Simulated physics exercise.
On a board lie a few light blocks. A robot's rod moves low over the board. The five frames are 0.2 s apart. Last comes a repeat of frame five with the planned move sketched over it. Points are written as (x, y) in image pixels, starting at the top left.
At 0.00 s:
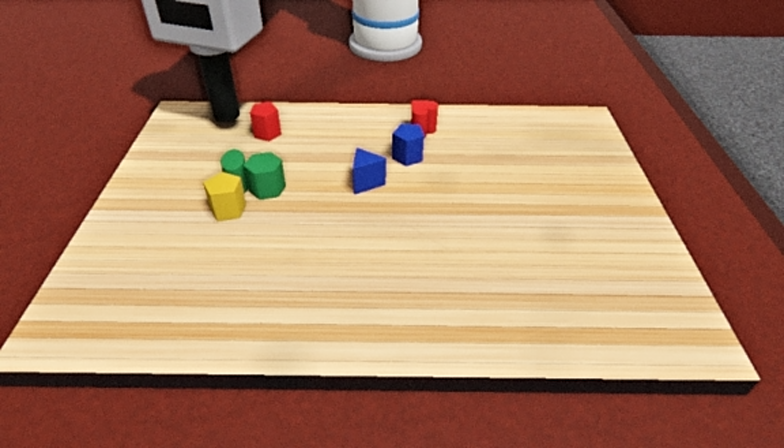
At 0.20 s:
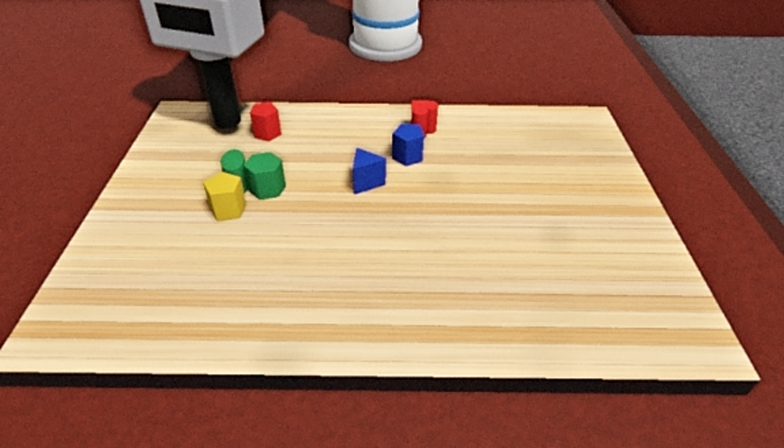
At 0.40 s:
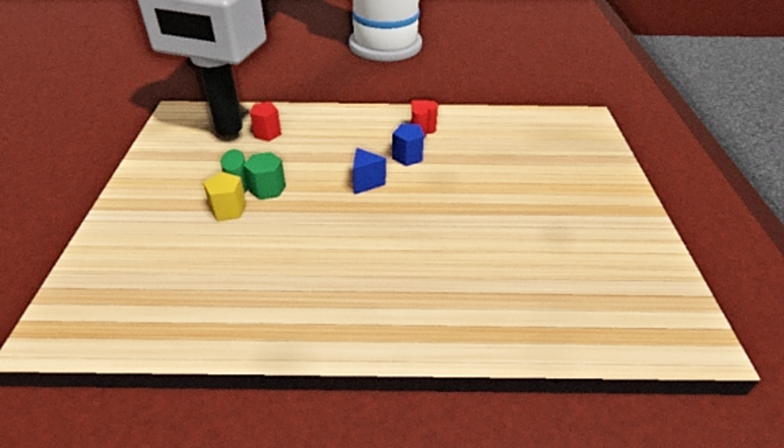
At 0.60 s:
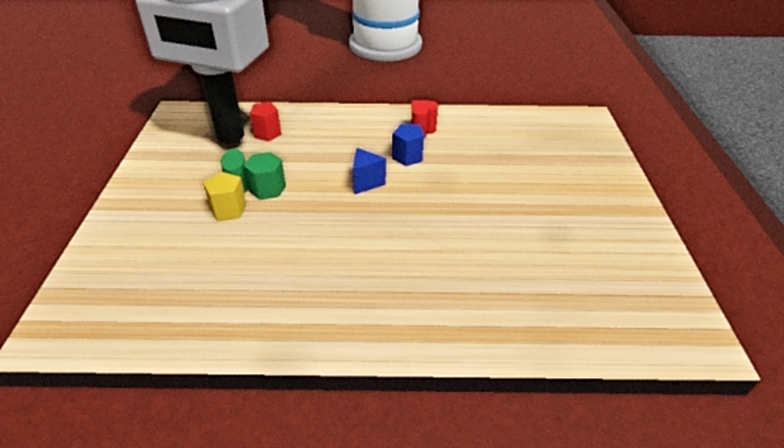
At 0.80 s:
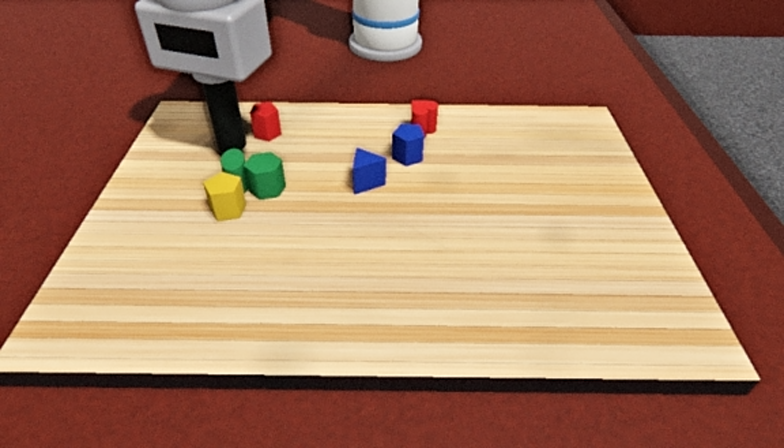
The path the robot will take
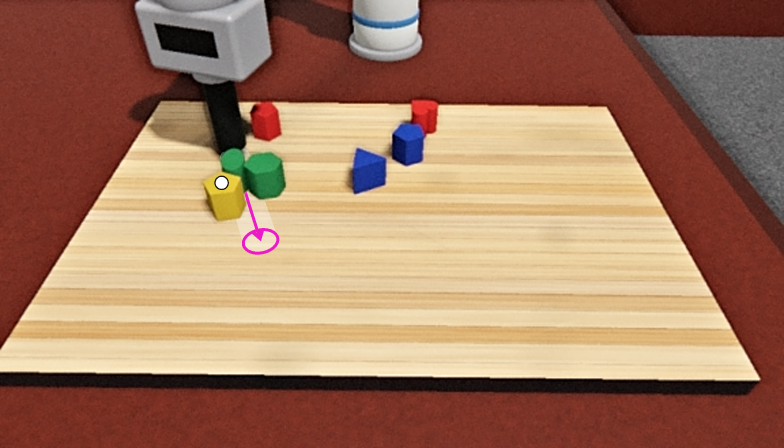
The robot's black rod slid slowly down the left side of the wooden board, passing the red five-sided block and nearing the small green one, while all the colored blocks stayed still.
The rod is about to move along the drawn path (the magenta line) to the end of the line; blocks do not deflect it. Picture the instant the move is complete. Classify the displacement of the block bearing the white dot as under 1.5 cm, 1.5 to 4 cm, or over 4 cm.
Displaced more than 4 cm.
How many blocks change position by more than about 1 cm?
That makes 3 blocks or more.
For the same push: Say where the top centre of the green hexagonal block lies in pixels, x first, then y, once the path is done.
It is at (277, 168).
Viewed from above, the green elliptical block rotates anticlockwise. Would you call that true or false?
It is false.
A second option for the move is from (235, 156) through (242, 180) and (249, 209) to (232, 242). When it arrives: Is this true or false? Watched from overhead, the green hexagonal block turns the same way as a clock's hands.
The statement is incorrect.
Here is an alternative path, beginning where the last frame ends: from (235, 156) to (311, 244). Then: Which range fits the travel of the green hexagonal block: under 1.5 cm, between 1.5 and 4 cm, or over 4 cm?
I'd go with over 4 cm for this block.
The line goes straight from (235, 156) to (261, 241); the dot is on the yellow five-sided block.
The first path, step by step. One third of the way, rod (240, 171); yellow five-sided block (214, 196); green elliptical block (230, 174), turned 20° clockwise.
Two thirds of the way, rod (248, 199); yellow five-sided block (193, 219); green elliptical block (225, 201), turned 80° clockwise; green hexagonal block (277, 168), turned 30° anticlockwise.
At the end, rod (258, 230); yellow five-sided block (186, 223); green elliptical block (222, 215), turned 165° clockwise; green hexagonal block (277, 168), turned 30° anticlockwise; red five-sided block unmoved.
